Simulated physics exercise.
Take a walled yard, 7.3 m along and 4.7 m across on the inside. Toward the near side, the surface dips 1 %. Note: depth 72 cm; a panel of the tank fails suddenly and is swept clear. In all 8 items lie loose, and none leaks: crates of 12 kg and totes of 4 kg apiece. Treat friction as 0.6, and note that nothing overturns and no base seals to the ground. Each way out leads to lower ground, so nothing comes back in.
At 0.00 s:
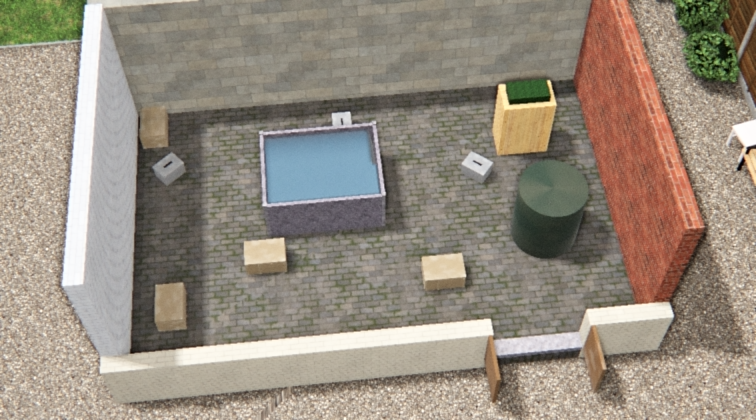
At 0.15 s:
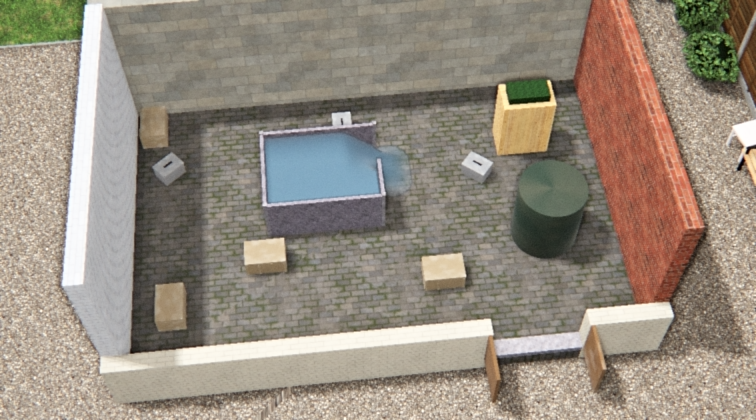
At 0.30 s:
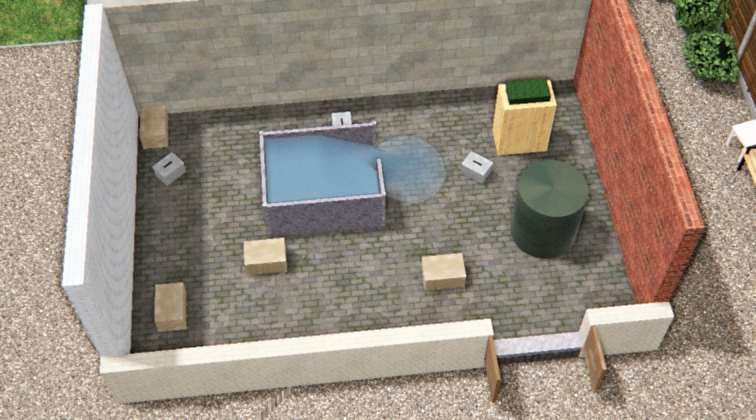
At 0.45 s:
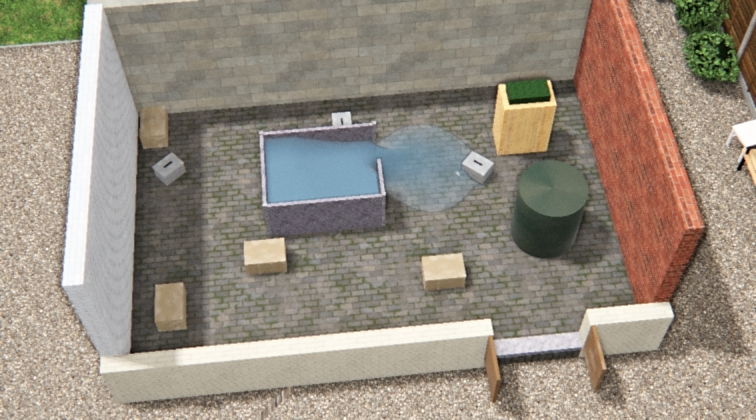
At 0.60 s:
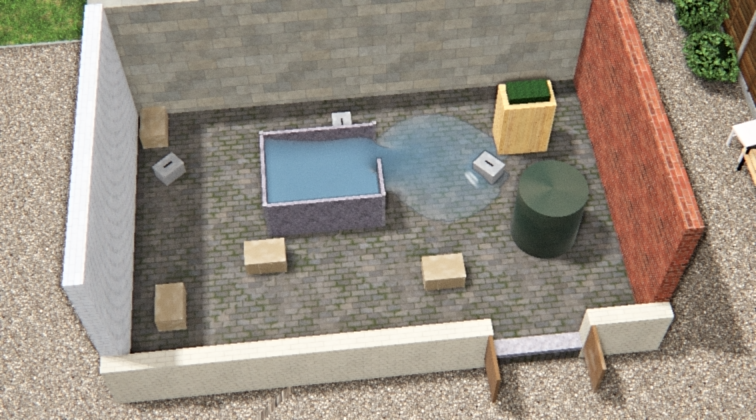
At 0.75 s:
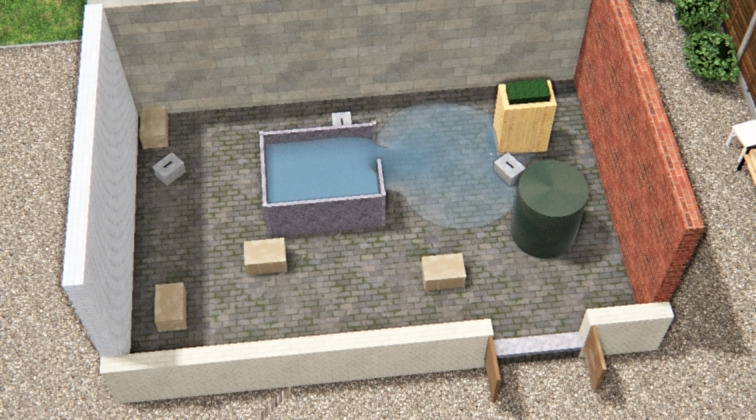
Water poured out through the open right side of a raised tank in a walled yard, spread across the paving in a widening pool, and pushed a small grey box rightward toward the green cylinder.
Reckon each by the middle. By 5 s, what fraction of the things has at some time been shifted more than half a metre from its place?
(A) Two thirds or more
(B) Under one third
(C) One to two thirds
(B) Under one third.
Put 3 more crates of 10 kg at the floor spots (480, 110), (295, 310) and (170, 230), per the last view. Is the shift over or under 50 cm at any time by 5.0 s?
Check, in order - exceeded, not exceeded, not exceeded.
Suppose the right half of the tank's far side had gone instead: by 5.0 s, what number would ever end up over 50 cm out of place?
The answer would then be 5.
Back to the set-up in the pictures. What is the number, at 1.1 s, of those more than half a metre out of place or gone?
At that moment it comes to 1.
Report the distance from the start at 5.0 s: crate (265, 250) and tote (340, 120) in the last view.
0 cm and 0 cm.
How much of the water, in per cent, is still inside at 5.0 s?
About 94 in a hundred parts of the water.
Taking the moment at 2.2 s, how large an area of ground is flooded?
Wet: Near 14 m2.
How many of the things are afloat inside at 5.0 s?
I'd say 1 of them.
After 1.1 s 1 of 8 are over 50 cm from their spots; 0 afloat.
After 2.2 s 2 of 8 are over 50 cm from their spots; 2 afloat.
After 3.5 s 2 of 8 are over 50 cm from their spots; 1 afloat.
After 5.0 s 2 of 8 are over 50 cm from their spots, and 2 have been at some point; 1 afloat.
